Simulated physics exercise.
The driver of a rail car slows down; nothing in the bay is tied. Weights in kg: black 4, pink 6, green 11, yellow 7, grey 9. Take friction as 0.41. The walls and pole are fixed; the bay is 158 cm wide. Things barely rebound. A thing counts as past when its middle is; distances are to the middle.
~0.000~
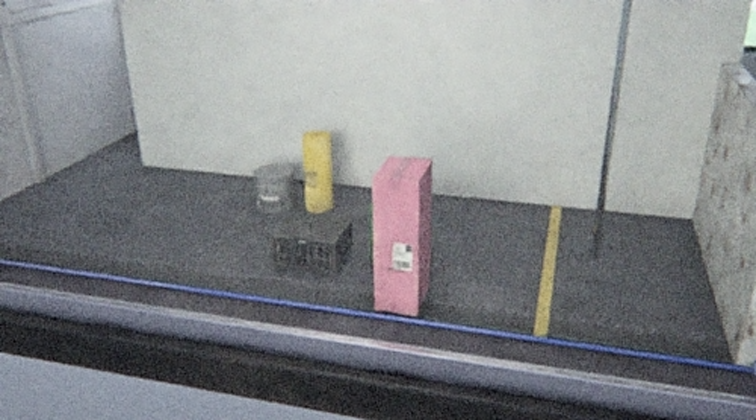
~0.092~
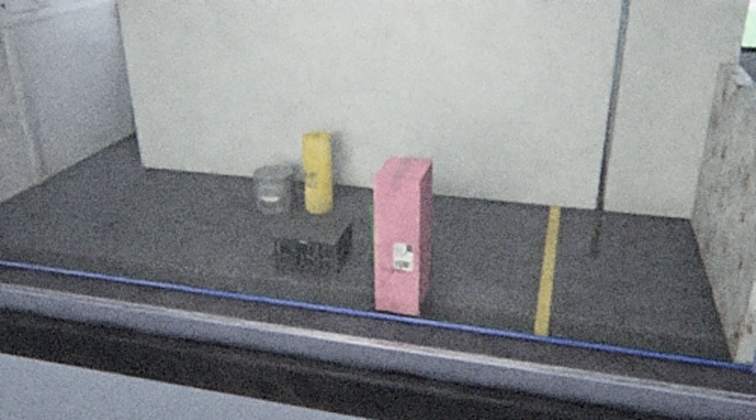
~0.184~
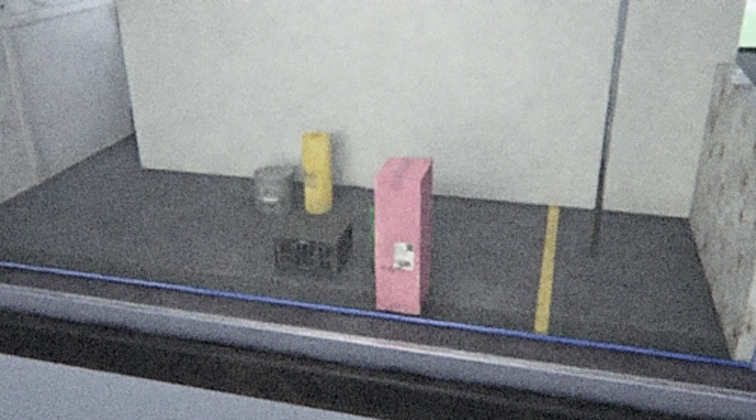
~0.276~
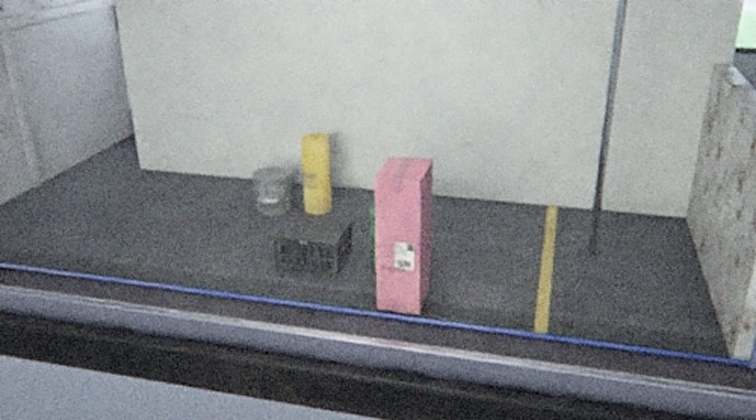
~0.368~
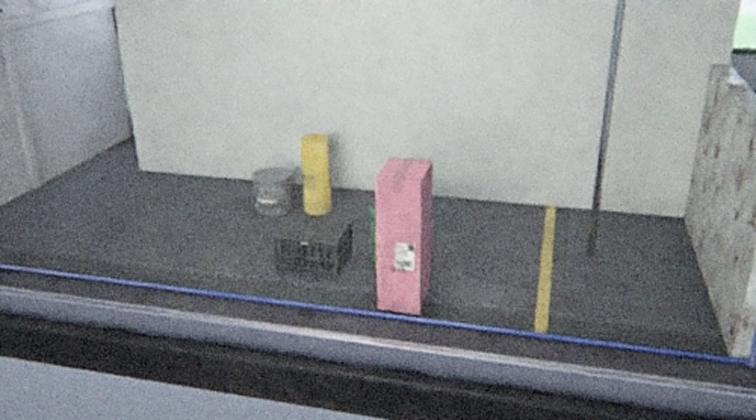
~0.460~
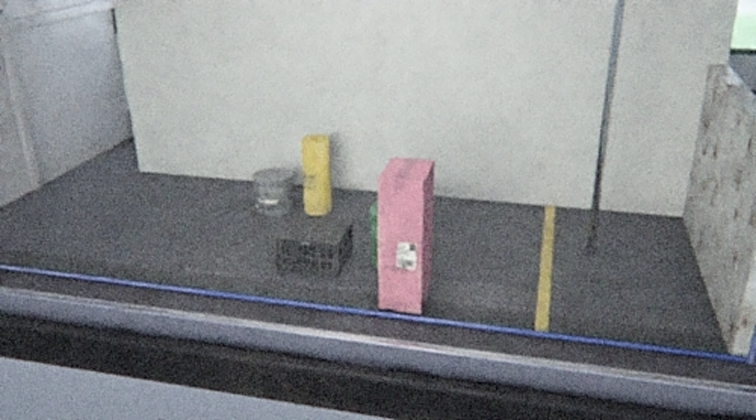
A pink tall box stands near a yellow roll and dark crate, and almost nothing moves.
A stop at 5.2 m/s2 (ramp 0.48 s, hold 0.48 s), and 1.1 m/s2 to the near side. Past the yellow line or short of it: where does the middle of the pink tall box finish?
Here the pink tall box ends beyond the yellow line.
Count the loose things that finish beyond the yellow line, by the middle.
1 of them.
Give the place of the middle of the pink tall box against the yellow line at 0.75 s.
About 60 cm short of it.
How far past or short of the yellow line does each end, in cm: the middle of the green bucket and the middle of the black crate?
Green bucket 50 short, black crate 90 short.
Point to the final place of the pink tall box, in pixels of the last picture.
Around (575, 302).
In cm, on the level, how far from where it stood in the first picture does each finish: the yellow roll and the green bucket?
About: Yellow roll 70, green bucket 35.
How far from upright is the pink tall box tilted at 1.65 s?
It is tilted some 90°.
After 0.75 s the pink tall box is 59 cm short of the yellow line, tilted 15°, near (426, 235) in the last picture's view; the yellow roll 144 cm short of the yellow line, tilted 15°.
After 1.15 s the pink tall box is 4 cm short of the yellow line, tilted 90°, near (537, 294) in the last picture's view.
After 1.65 s the pink tall box is 14 cm past the yellow line, tilted 90°, near (575, 302) in the last picture's view.
At rest, 1.9 s, black crate stops short of the yellow line; pink tall box crosses the yellow line; green bucket stops short of the yellow line; yellow roll stops short of the yellow line; grey bucket stops short of the yellow line.
